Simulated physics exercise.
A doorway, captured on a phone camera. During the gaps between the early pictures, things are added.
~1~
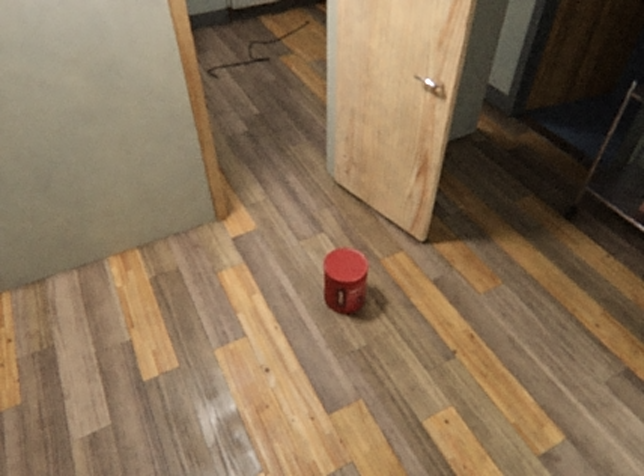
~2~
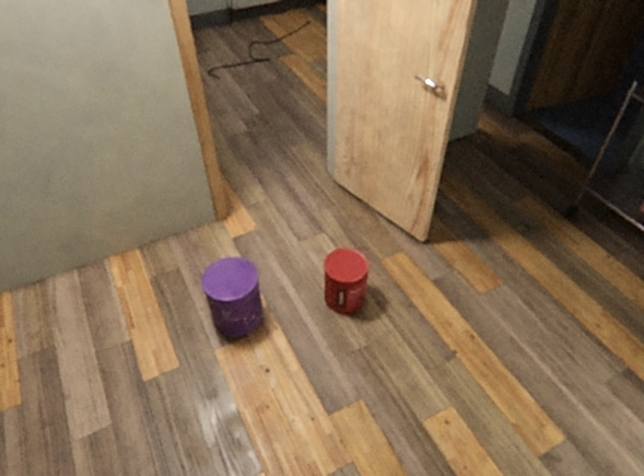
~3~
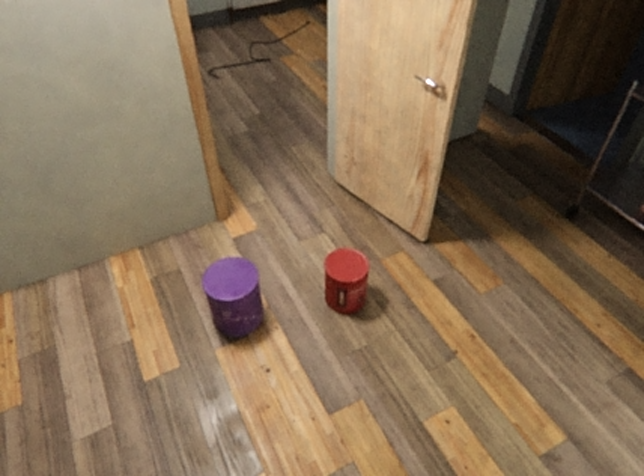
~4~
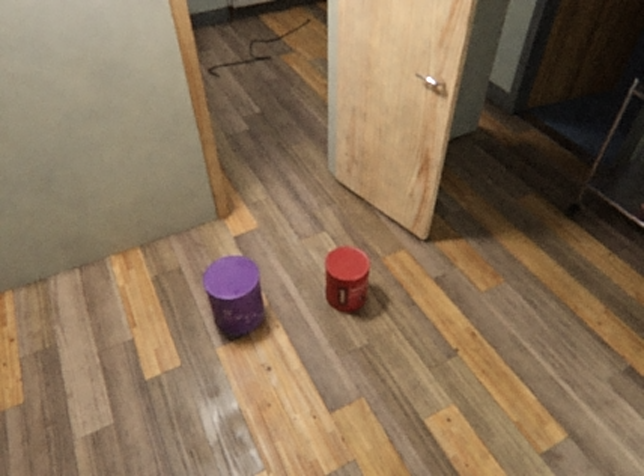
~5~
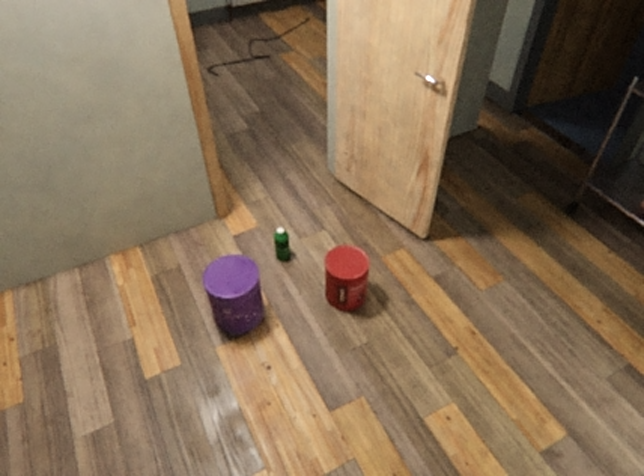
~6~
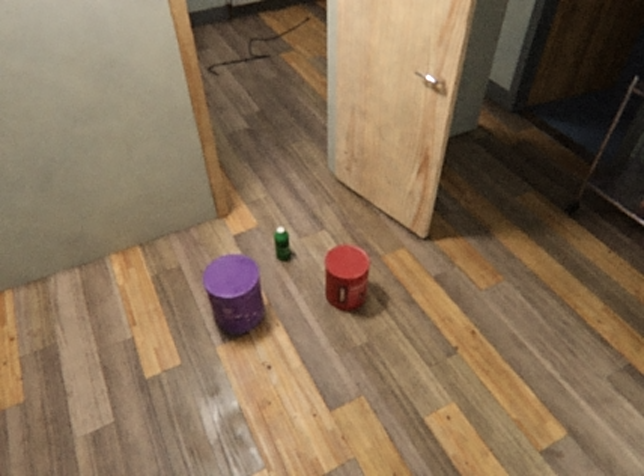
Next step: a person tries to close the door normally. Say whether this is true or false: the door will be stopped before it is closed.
False, it closes fully.
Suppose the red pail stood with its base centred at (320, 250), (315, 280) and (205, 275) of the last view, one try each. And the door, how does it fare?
First, it stops short; second, it reaches the frame; third, it reaches the frame.
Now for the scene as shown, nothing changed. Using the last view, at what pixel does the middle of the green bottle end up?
Near pixel (206, 250).
Then, 0.90 s on from there, open by 59°.
Then, 1.30 s on from there, open by 24°; green bottle turned 6° from how it was put near (247, 232).
Then, 1.60 s on from there, open by 0°; green bottle on its side near (214, 239).
In the end, open by 0°; toppled on the floor, green bottle; the other 2 unmoved. At the end, from the last picture's camera, green bottle near (206, 250).
